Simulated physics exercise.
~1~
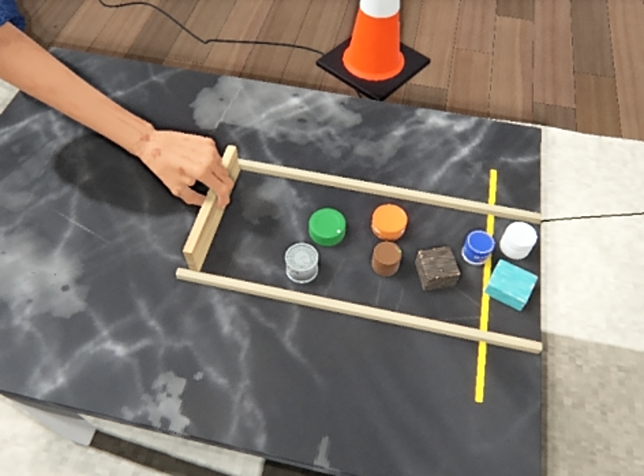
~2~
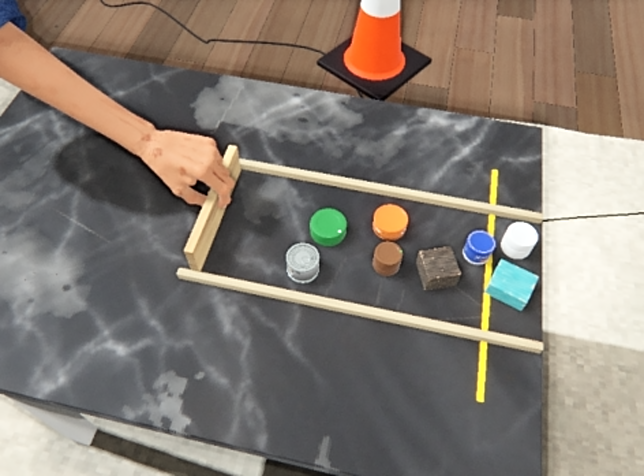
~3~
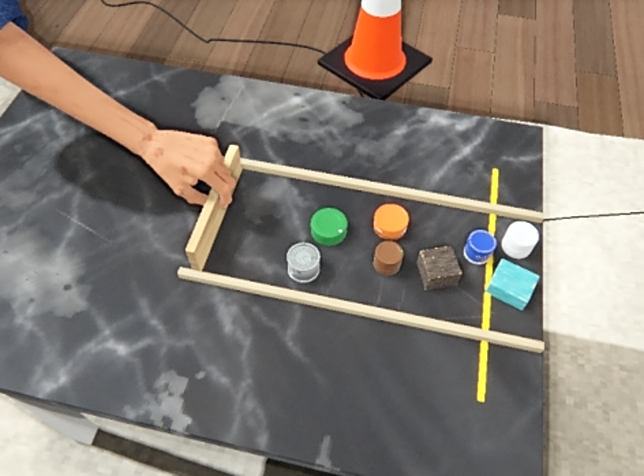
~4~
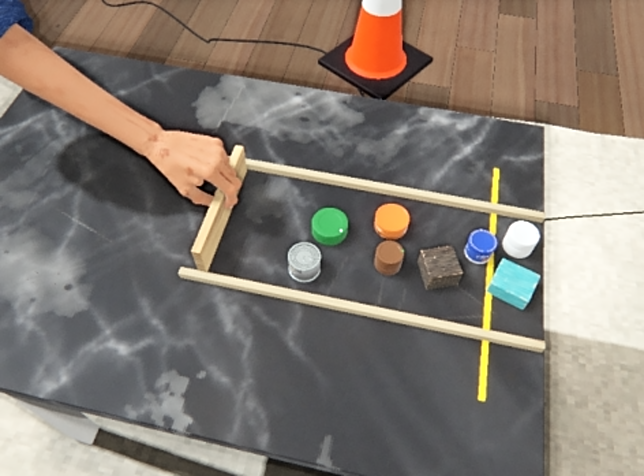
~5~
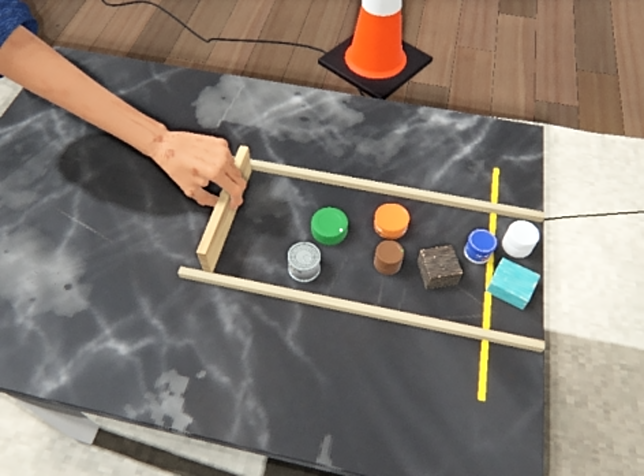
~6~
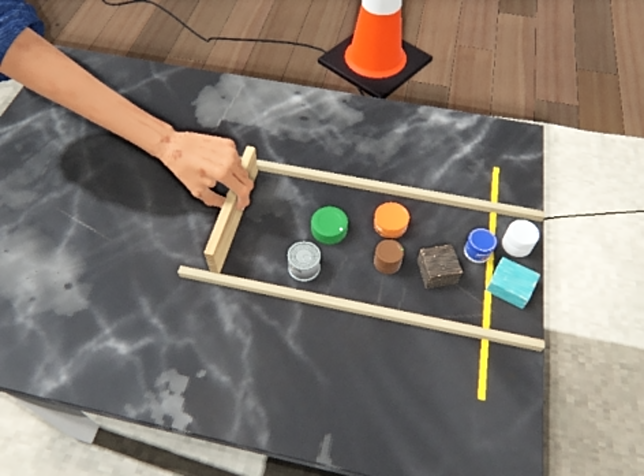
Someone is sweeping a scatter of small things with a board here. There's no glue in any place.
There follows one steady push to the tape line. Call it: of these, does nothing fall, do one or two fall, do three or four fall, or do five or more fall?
One or two fall.
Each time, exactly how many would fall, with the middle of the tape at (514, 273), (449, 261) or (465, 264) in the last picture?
Going through them in order, you'd see 4, 0 and 0.
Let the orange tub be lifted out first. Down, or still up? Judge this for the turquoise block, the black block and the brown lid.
The turquoise block goes down, the black block stays put, the brown lid stays put.
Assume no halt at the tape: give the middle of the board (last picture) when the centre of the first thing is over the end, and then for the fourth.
At (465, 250) for the first, at (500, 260) for the fourth.
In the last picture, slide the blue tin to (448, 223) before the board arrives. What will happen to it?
Blue tin: Safe.
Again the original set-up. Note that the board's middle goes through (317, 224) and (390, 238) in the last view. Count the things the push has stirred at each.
2 and 5.
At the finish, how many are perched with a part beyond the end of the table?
I'd say 3 of them.
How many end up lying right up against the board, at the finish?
4.
Soon after, none off yet; white lid at rest near (520, 239); turquoise block at rest near (513, 283); blue tin at rest near (480, 246).
By the end, the number that fall off is one or two; fallen, turquoise block.
